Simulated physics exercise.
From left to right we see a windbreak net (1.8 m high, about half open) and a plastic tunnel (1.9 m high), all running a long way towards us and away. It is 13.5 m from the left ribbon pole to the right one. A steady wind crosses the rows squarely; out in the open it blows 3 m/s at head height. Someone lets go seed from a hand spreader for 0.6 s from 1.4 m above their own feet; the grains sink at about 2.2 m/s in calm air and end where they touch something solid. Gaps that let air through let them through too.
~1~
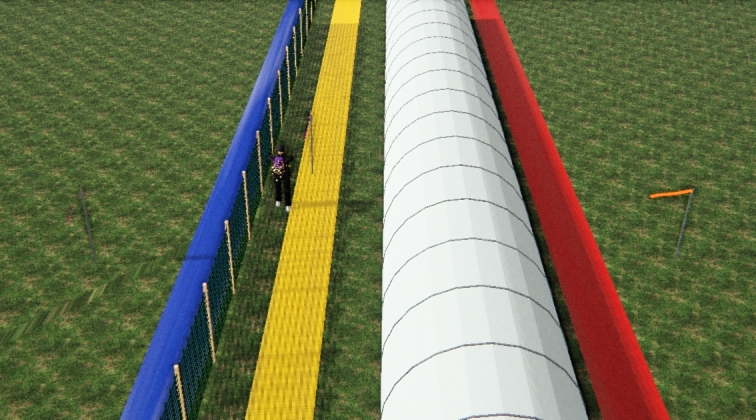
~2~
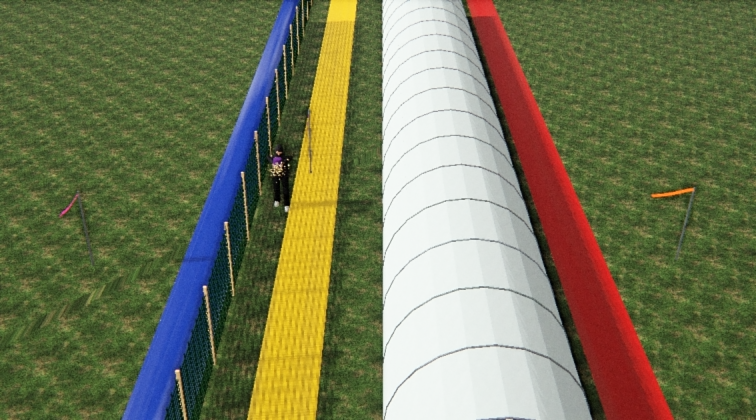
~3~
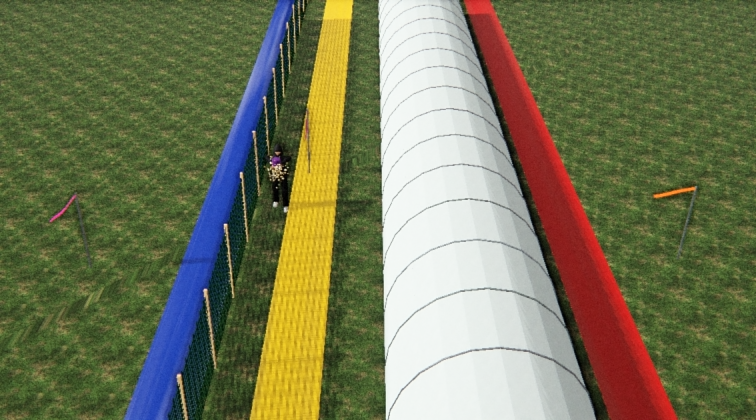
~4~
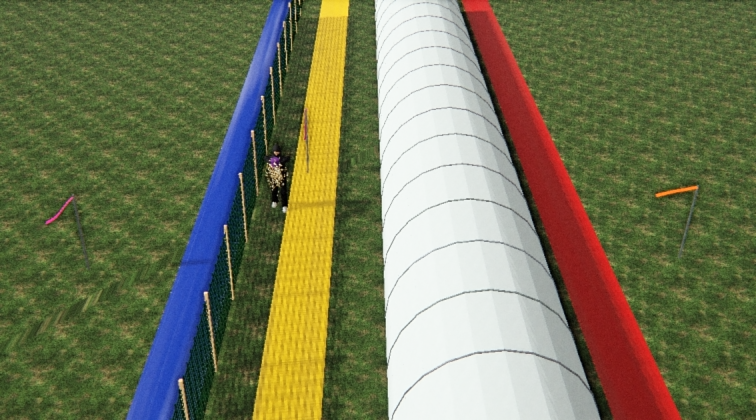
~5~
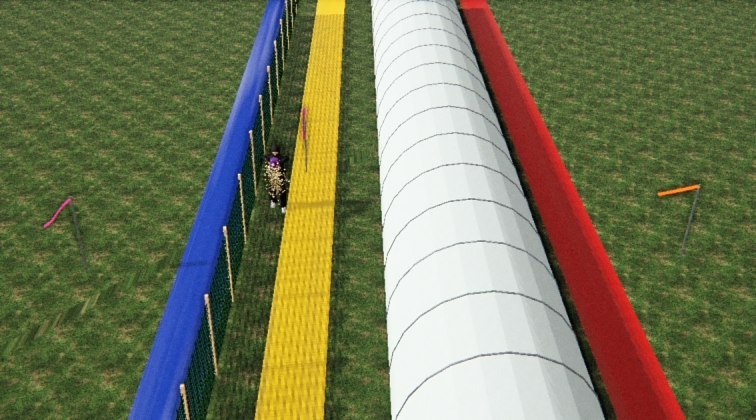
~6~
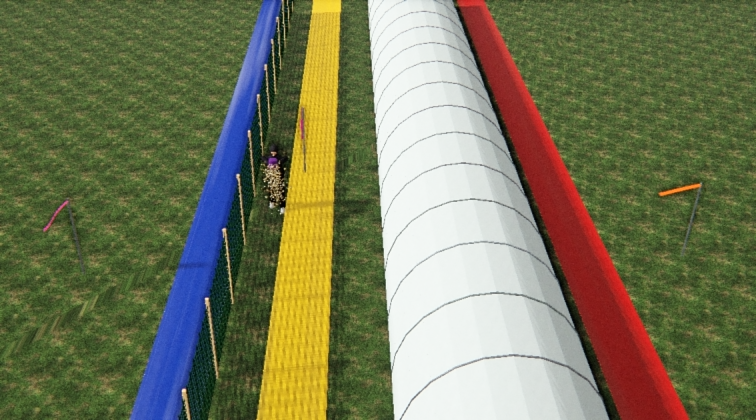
At the start, a dark-clothed figure stands between a netted fence beside a blue strip and a yellow strip, left of a long white tunnel, as an orange ribbon streams left. Pale grains spread downward in a growing cloud before the figure, while a pink ribbon lifts leftward and the view shifts slightly.
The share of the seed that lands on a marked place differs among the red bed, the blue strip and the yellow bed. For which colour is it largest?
The biggest share falls on the yellow one.
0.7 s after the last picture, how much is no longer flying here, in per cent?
Some 70 per cent.
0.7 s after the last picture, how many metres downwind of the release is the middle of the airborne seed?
Roughly 0.0 m.
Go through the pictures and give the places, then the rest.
The first frame shows the seed in the air spans x = 275 to 285 around y = 170 and it comes from (279, 167).
The second frame shows the right ribbon ends at (652, 196), leaning 75 degrees to the left, the seed in the air spans x = 270 to 285 around y = 170, the yellow one passes (307, 252), the red one passes (577, 256) and the blue one passes (213, 250).
The third frame shows the seed in the air spans x = 270 to 285 around y = 170 and the top of the windbreak net crosses (248, 154).
The fourth frame shows the left ribbon ends at (46, 223), leaning 45 degrees to the left, the seed in the air spans x = 270 to 285 around y = 175, the yellow one passes (312, 199), the red one passes (558, 201) and the blue one passes (228, 198).
The fifth frame shows the right ribbon ends at (659, 194), leaning 80 degrees to the left and the seed in the air spans x = 265 to 285 around y = 175.
The sixth frame shows the inner ribbon ends at (303, 139), hanging almost straight, the seed in the air spans x = 265 to 285 around y = 180 and the top of the plastic tunnel crosses (460, 151).
Then, 0.7 s after the last picture, 71 % is no longer flying here, and 24 % lies on the yellow bed, 0 % on the red bed and 0 % on the blue strip; the middle of what still flies is 0.3 m above the low ground, near (280, 209).
Then, 1.5 s after the last picture, 100 % is no longer flying here, and 39 % lies on the yellow bed, 0 % on the red bed and 0 % on the blue strip.
Then, 3.0 s after the last picture, 100 % is no longer flying here, and 40 % lies on the yellow bed, 0 % on the red bed and 0 % on the blue strip.
Then, 7.5 s after the last picture, 100 % is no longer flying here, and 40 % lies on the yellow bed, 0 % on the red bed and 0 % on the blue strip.
Then, 44.5 s after the last picture, 100 % is no longer flying here, and 40 % lies on the yellow bed, 0 % on the red bed and 0 % on the blue strip.
